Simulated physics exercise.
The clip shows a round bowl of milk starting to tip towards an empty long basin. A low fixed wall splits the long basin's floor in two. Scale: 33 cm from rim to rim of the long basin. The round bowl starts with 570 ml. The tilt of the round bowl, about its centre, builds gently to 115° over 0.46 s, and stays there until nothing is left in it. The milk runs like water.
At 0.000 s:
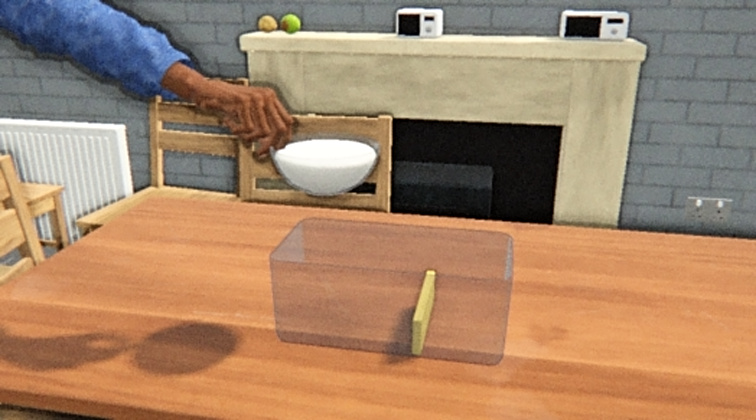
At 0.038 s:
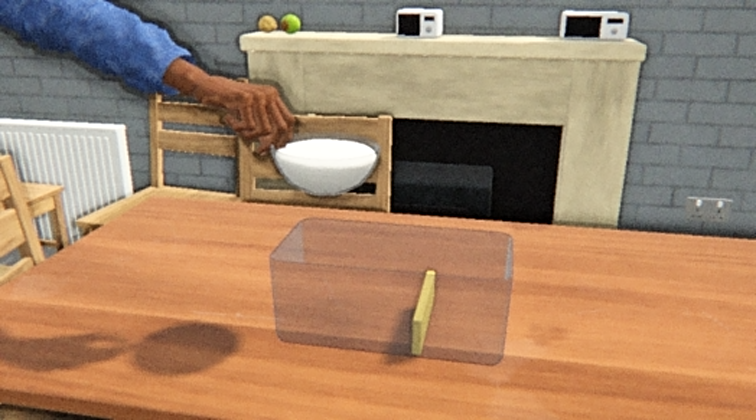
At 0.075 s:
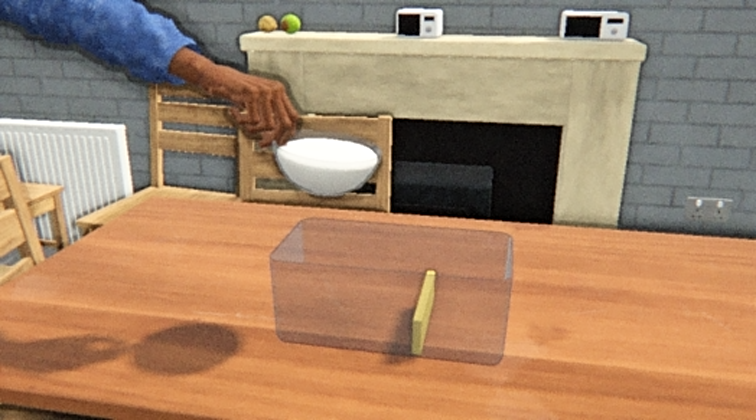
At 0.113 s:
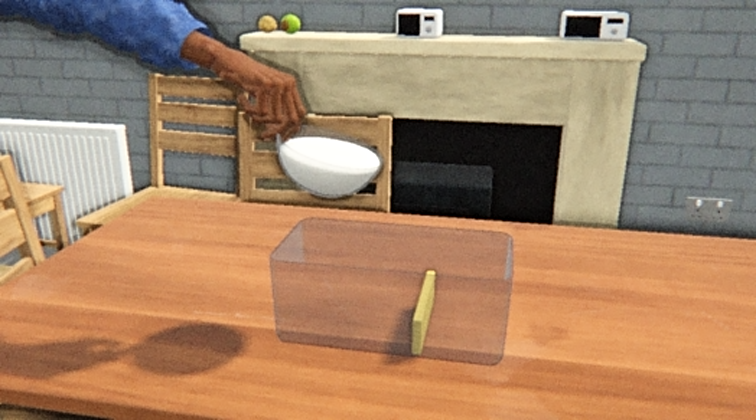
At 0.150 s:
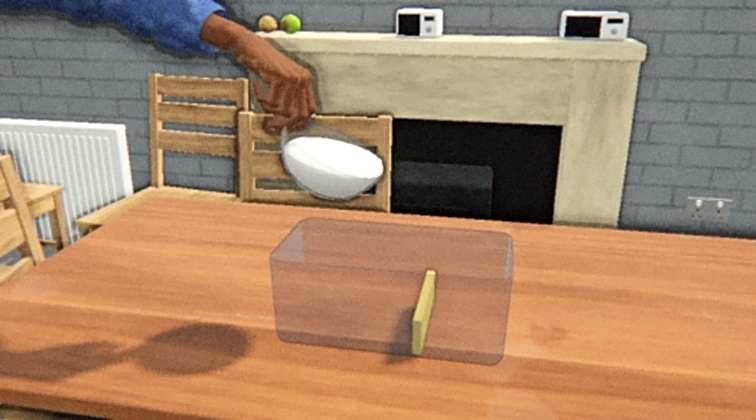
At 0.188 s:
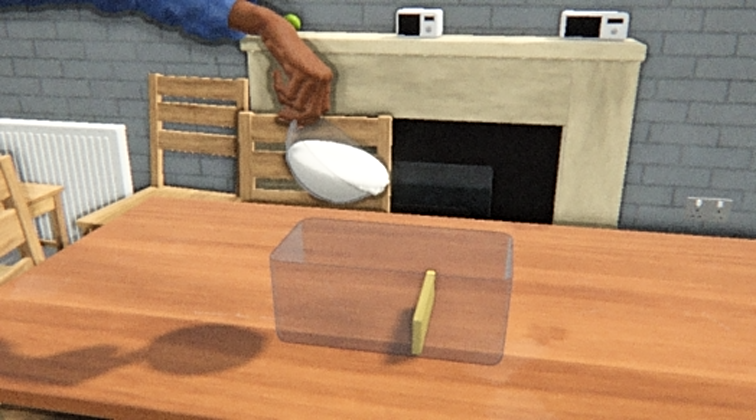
Above a wooden table, a hand tilts a white bowl rightward over a clear basin.
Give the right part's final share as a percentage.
The far part has some 6 per cent.
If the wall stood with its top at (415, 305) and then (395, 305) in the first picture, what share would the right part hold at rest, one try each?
In turn about 35 and 60 per cent.
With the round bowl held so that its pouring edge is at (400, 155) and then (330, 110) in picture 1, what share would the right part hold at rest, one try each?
First 35, then 10 per cent.
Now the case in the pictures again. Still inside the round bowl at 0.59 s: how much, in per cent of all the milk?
About 0 per cent.
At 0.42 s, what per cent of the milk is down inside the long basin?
About 92 per cent.
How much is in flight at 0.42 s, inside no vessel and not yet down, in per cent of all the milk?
About 8 per cent.
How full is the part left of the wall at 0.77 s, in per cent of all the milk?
About 86 per cent.
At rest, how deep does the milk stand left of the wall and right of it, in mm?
Left about 16 mm, right about 2 mm.
Then, 0.42 s in, the tilt is 113° and 1 per cent is still to pour, 90 is left of the wall and 1 right of it.
Then, 0.59 s in, the tilt is 115° and 0 per cent is still to pour, 87 is left of the wall and 3 right of it.
Then, 0.77 s in, the tilt is 115° and 0 per cent is still to pour, 85 is left of the wall and 5 right of it.
Then, 0.96 s in, the tilt is 115° and 0 per cent is still to pour, 87 is left of the wall and 6 right of it.
Finally, 87 per cent lies left of the wall, 6 right of it and 8 outside.
